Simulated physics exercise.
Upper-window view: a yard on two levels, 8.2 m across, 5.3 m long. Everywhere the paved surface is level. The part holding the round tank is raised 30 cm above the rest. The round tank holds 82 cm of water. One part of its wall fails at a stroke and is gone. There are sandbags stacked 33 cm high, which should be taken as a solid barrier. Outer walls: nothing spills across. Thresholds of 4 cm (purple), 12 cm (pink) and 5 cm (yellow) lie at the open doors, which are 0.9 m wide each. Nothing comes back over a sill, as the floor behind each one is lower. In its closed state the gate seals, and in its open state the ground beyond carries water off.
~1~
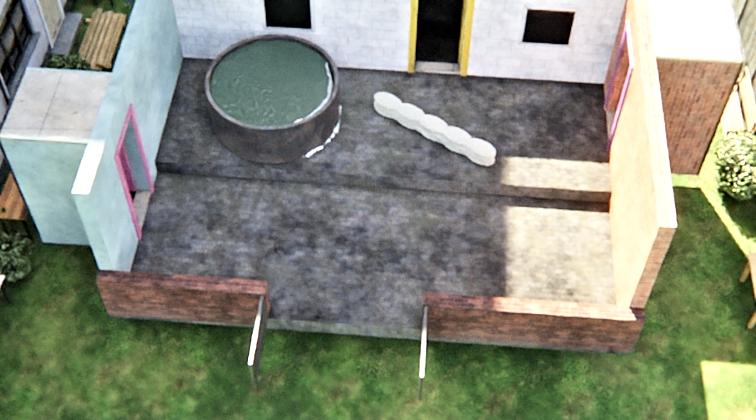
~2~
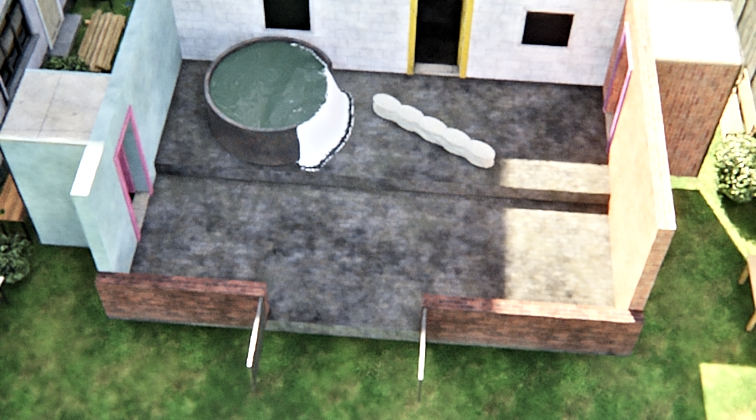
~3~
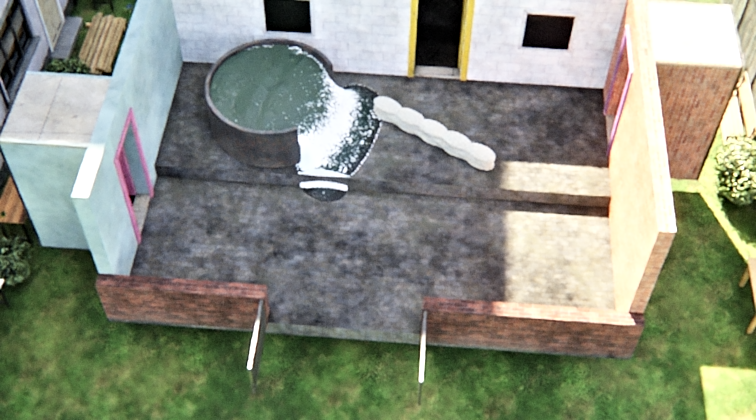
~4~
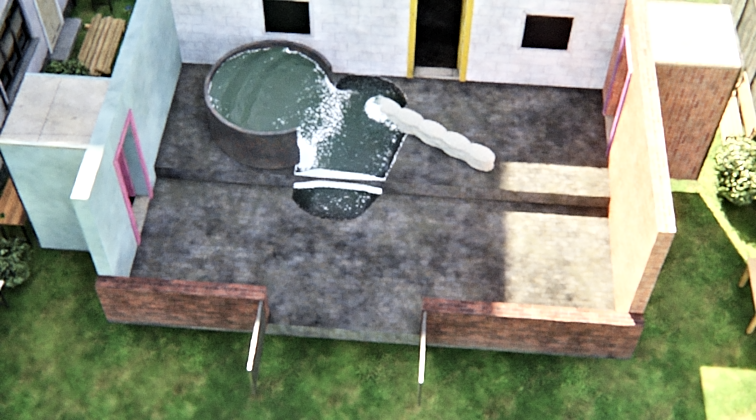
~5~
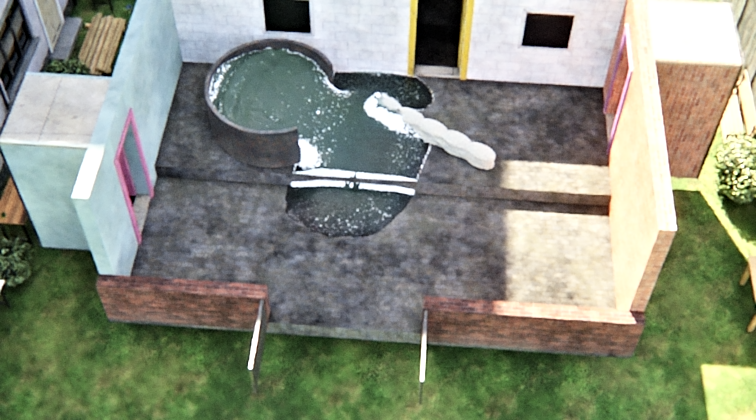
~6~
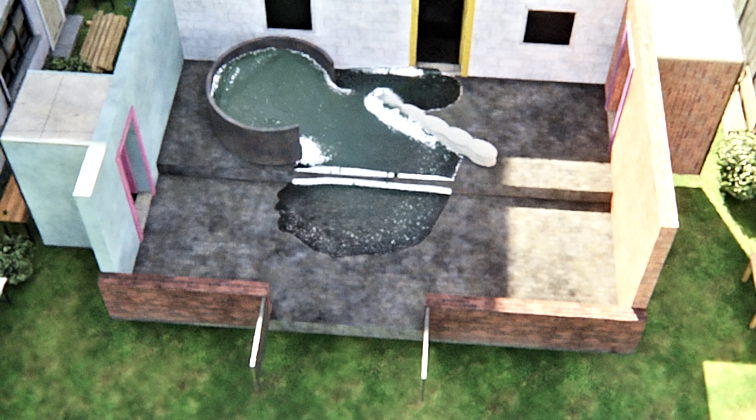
In a walled yard, a round tank of green water burst open on its right side, and the water gushed out, pushed around the pale sandbags, and spread over the step onto the lower paving.
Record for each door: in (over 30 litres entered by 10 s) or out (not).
One by one: At the purple door the water tops the limit; at the pink door the water falls short of the limit; at the yellow door the water tops the limit.
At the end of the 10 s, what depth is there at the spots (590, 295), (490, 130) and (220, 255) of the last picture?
About 12, 3 and 4 cm respectively.
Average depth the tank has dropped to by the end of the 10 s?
The mean depth is around 4 cm.
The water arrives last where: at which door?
It is the pink one.
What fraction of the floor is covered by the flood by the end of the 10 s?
I'd say around 90 %.
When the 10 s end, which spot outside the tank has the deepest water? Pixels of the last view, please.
Close to pixel (158, 180).
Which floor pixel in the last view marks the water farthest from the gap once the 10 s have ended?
That's around (619, 331) in the last picture.
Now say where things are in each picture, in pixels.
In the first frame, the round tank at (273, 83) is whole and still, 82 cm deep.
In the second frame, water pours out at (331, 120) and has run 1.0 m, to (343, 93); deepest outside 44 cm, 82 cm at the round tank's back.
In the third frame, water pours out at (331, 125) and has run 1.3 m, to (357, 88); deepest outside 47 cm, 82 cm at the round tank's back.
In the fourth frame, water pours out at (331, 128) and has run 1.7 m, to (352, 215); deepest outside 43 cm, 81 cm at the round tank's back.
In the fifth frame, the front is at (375, 229), 2.1 m from the gap at (331, 127); 5.7 m2 of floor is under water; 74 cm left at the back of the round tank.
In the sixth frame, water pours out at (333, 124) and has run 2.7 m, to (410, 242); deepest outside 52 cm, 68 cm at the round tank's back.
A moment later water covers 45 % of the floor and is deepest (42 cm) near (374, 115); purple door not reached, pink door not reached, yellow door 13 cm at the sill, 17 L in.
Soon after water covers 60 % of the floor and is deepest (76 cm) near (619, 331); purple door 4 cm at the sill, 0 L in, pink door not reached, yellow door 11 cm at the sill, 38 L in.
Next water covers 65 % of the floor and is deepest (38 cm) near (519, 305); purple door 11 cm at the sill, 27 L in, pink door not reached, yellow door 7 cm at the sill, 53 L in.
Later on water covers 70 % of the floor and is deepest (22 cm) near (609, 209); purple door 7 cm at the sill, 64 L in, pink door not reached, yellow door 4 cm at the sill, 57 L in.
At the end water covers 90 % of the floor and is deepest (19 cm) near (158, 180); purple door 3 cm at the sill, 72 L in, pink door 9 cm at the sill, 0 L in, yellow door 2 cm at the sill, 57 L in.
